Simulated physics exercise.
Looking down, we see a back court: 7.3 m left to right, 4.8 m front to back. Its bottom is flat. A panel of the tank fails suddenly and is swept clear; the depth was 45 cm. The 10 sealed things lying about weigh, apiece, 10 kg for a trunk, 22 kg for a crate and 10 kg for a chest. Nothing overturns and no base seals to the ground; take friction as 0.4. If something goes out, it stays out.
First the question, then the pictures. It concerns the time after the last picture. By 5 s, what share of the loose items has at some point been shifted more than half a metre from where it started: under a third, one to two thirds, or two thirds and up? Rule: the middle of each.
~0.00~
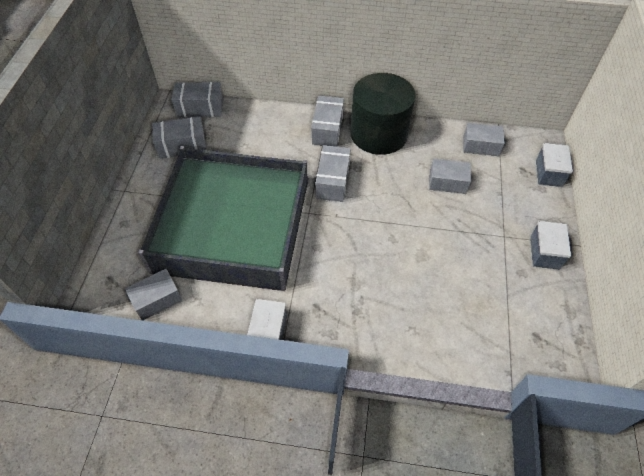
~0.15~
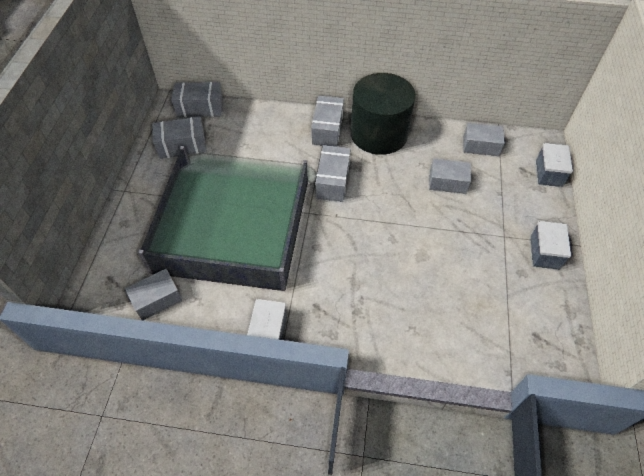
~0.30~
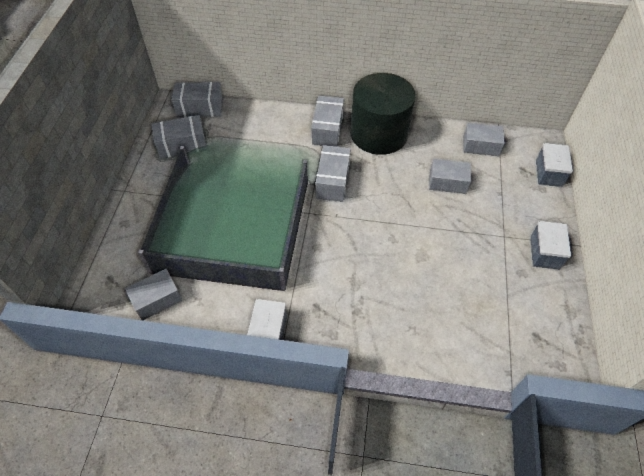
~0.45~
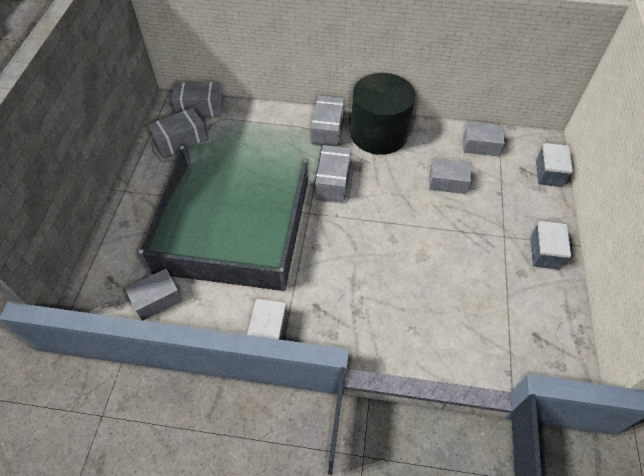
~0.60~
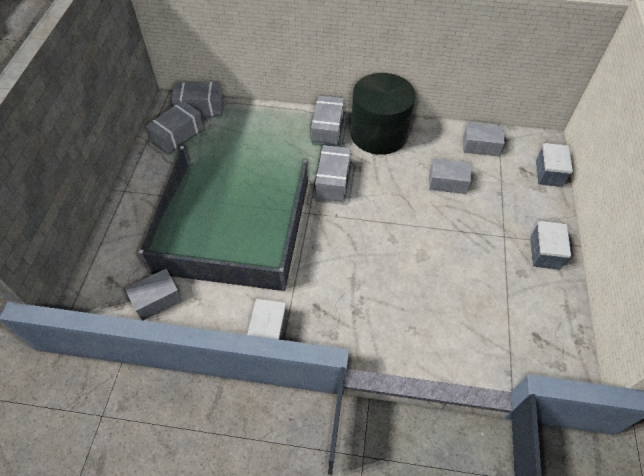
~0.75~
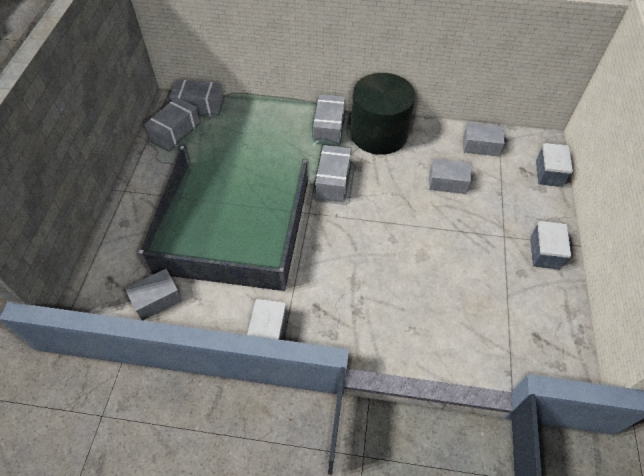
One to two thirds.
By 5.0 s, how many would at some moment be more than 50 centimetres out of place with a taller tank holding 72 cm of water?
That would give 5.
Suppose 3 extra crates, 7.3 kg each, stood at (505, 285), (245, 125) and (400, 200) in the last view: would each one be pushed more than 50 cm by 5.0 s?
One after another they come out inside the limit, above it, above it.
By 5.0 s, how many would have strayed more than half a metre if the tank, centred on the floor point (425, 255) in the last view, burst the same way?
Count: 7.
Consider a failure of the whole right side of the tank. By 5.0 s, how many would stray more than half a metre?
Count: 3.
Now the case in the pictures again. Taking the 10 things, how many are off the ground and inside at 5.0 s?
2 at that moment.
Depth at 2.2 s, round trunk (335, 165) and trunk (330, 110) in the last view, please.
I'd estimate 1 cm for the first and 26 cm for the second.
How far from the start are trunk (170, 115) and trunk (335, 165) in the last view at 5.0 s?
Taking them in turn, I get 300 cm for the first and 250 cm for the second.
After 1.1 s 1 of 10 are over 50 cm from their spots; 0 afloat.
After 2.2 s 1 of 10 are over 50 cm from their spots; 2 afloat.
After 3.5 s 4 of 10 are over 50 cm from their spots; 3 afloat.
After 5.0 s 4 of 10 are over 50 cm from their spots, and 4 have been at some point; 2 afloat.
